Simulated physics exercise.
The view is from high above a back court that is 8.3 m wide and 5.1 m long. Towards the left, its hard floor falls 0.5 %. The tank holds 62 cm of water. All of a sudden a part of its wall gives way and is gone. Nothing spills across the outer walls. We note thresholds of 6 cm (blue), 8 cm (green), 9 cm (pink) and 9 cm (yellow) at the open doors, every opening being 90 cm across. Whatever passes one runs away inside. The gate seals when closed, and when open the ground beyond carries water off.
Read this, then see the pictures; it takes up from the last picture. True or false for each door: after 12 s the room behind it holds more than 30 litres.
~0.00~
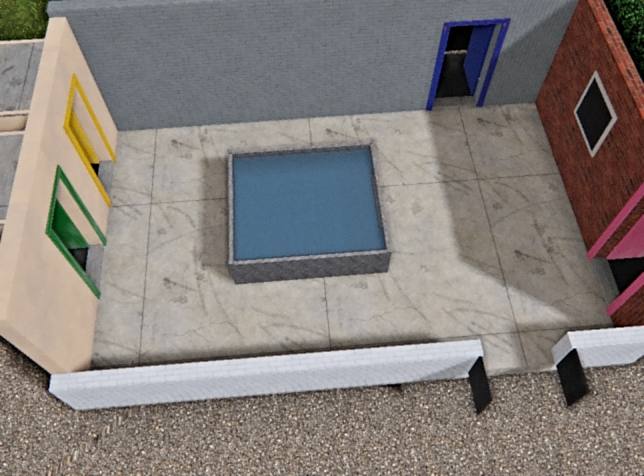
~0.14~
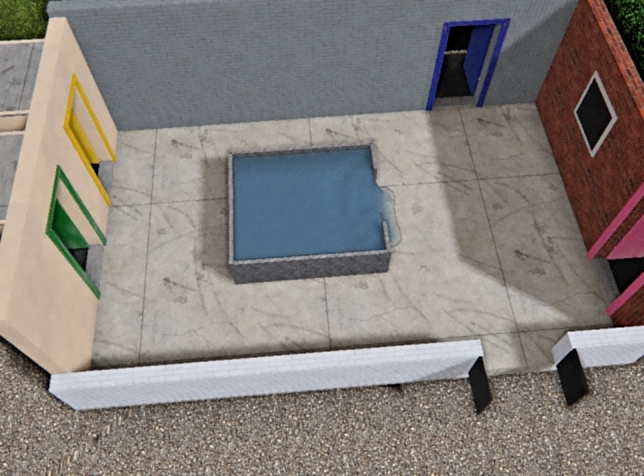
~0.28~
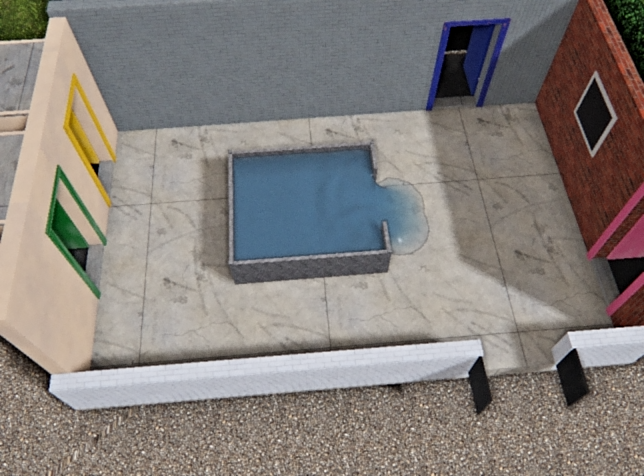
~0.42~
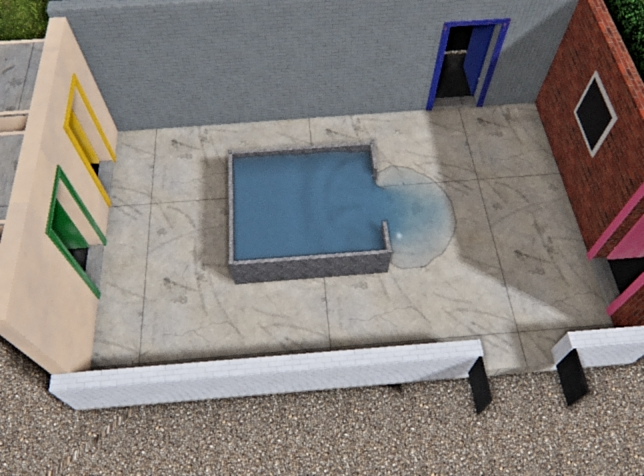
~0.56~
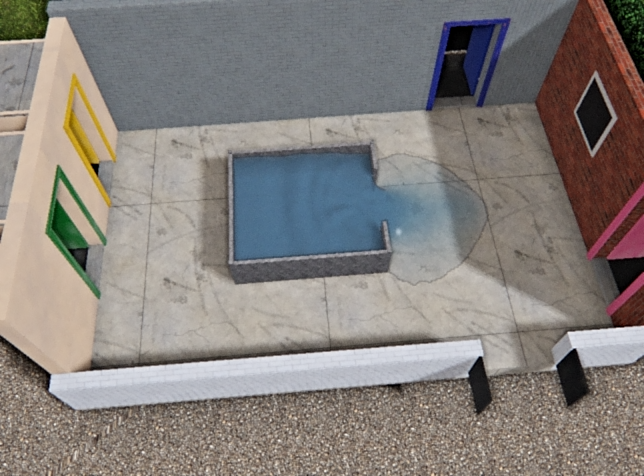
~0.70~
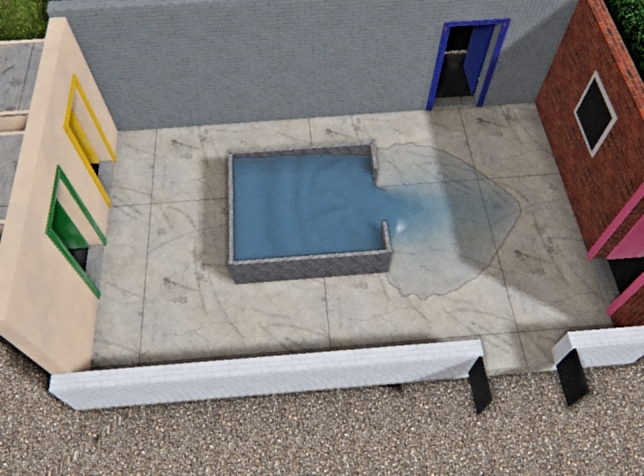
Blue door: True; green door: False; pink door: True; yellow door: False.
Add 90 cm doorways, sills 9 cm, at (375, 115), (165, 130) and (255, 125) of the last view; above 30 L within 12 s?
In turn: Under, below, below.
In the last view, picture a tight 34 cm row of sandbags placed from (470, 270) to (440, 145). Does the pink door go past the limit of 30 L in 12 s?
Outcome - pink: Pass.
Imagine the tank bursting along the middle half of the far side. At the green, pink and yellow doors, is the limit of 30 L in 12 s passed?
Then it goes green fine, pink fine, yellow too high.
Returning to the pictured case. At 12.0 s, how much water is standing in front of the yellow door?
Depth: ~ 9.5 cm.
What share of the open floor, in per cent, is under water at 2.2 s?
Near 40 per cent is wet.
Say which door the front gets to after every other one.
It would be the green one.
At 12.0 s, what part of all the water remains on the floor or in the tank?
Roughly 82 percent.
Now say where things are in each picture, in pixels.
In the first picture, the tank at (306, 202) is whole and still, 62 cm deep.
In the second picture, the front is at (392, 244), 0.6 m from the gap at (376, 209); 0.3 m2 of floor is under water; 62 cm left at the back of the tank.
In the third picture, water pours out at (376, 211) and has run 0.9 m, to (420, 241); typically 10 cm deep outside, 62 cm at the tank's back.
In the fourth picture, the front is at (451, 224), 1.3 m from the gap at (376, 211); 2.0 m2 of floor is under water; 62 cm left at the back of the tank.
In the fifth picture, water pours out at (376, 210) and has run 1.9 m, to (483, 216); typically 5 cm deep outside, 62 cm at the tank's back.
In the sixth picture, the front is at (515, 211), 2.5 m from the gap at (376, 210); 4.8 m2 of floor is under water; 62 cm left at the back of the tank.
After 1.4 s water covers 30 % of the floor and is deepest (38 cm) near (381, 215); blue door not reached, green door not reached, pink door not reached, yellow door not reached.
After 2.2 s water covers 40 % of the floor and is deepest (38 cm) near (537, 111); blue door 10 cm at the sill, 1 L in, green door not reached, pink door 17 cm at the sill, 12 L in, yellow door not reached.
After 3.5 s water covers 40 % of the floor and is deepest (25 cm) near (619, 343); blue door 15 cm at the sill, 15 L in, green door not reached, pink door 18 cm at the sill, 56 L in, yellow door not reached.
After 7.0 s water covers 75 % of the floor and is deepest (18 cm) near (528, 111); blue door 12 cm at the sill, 68 L in, green door not reached, pink door 14 cm at the sill, 124 L in, yellow door not reached.
After 12.0 s water covers 95 % of the floor and is deepest (12 cm) near (117, 148); blue door 9 cm at the sill, 109 L in, green door 10 cm at the sill, 0 L in, pink door 8 cm at the sill, 141 L in, yellow door 9 cm at the sill, 1 L in.
